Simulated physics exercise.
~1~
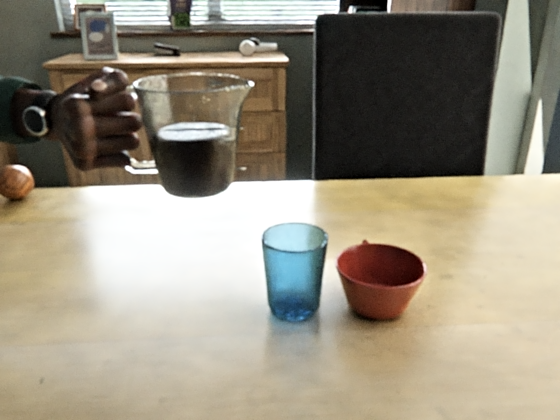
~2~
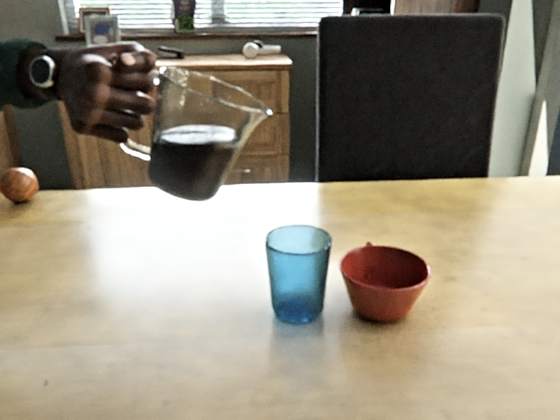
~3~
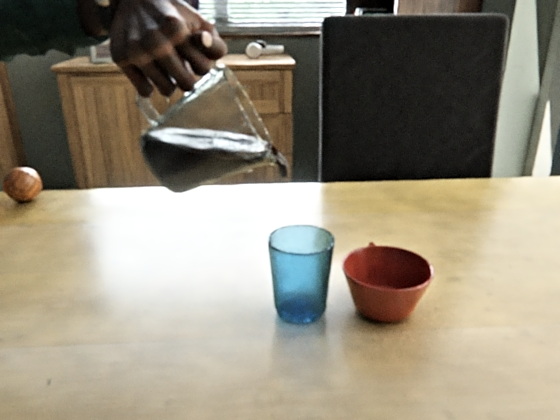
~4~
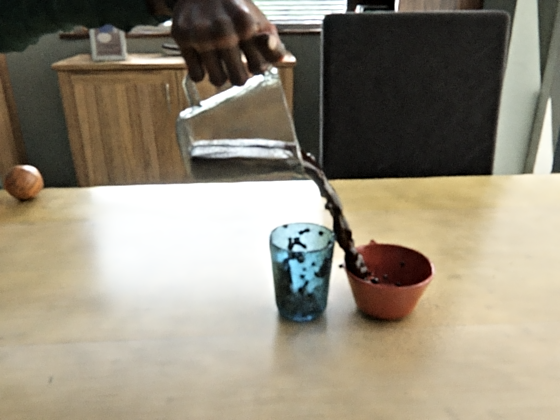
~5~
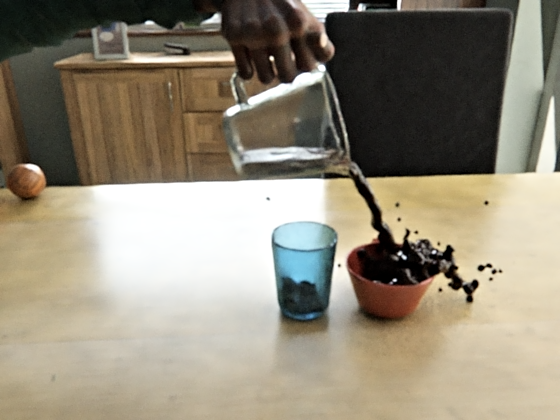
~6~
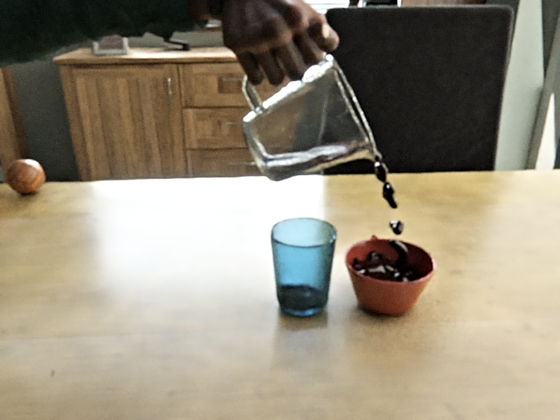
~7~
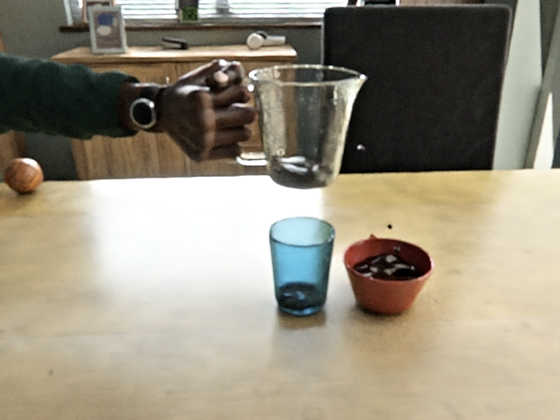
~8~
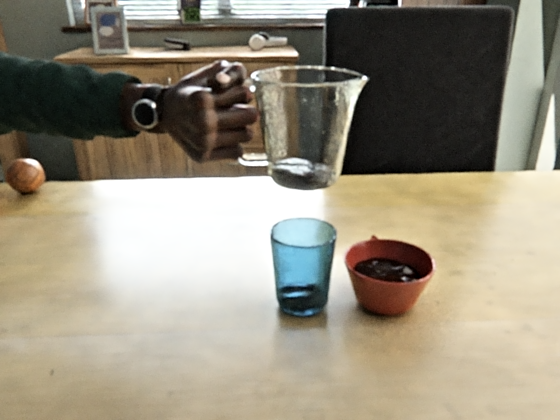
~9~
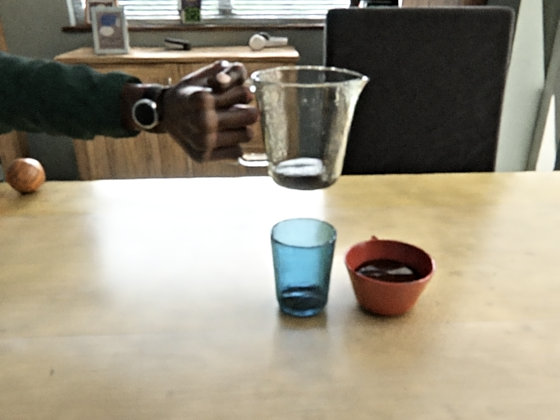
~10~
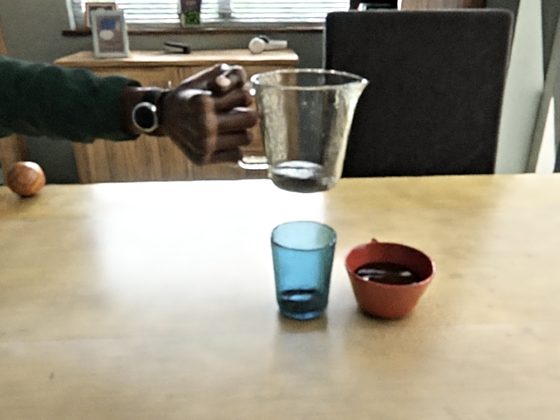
Hand tipping a glass jug of dark liquid over a blue glass and red cup, splashing, then levelling it nearly empty.
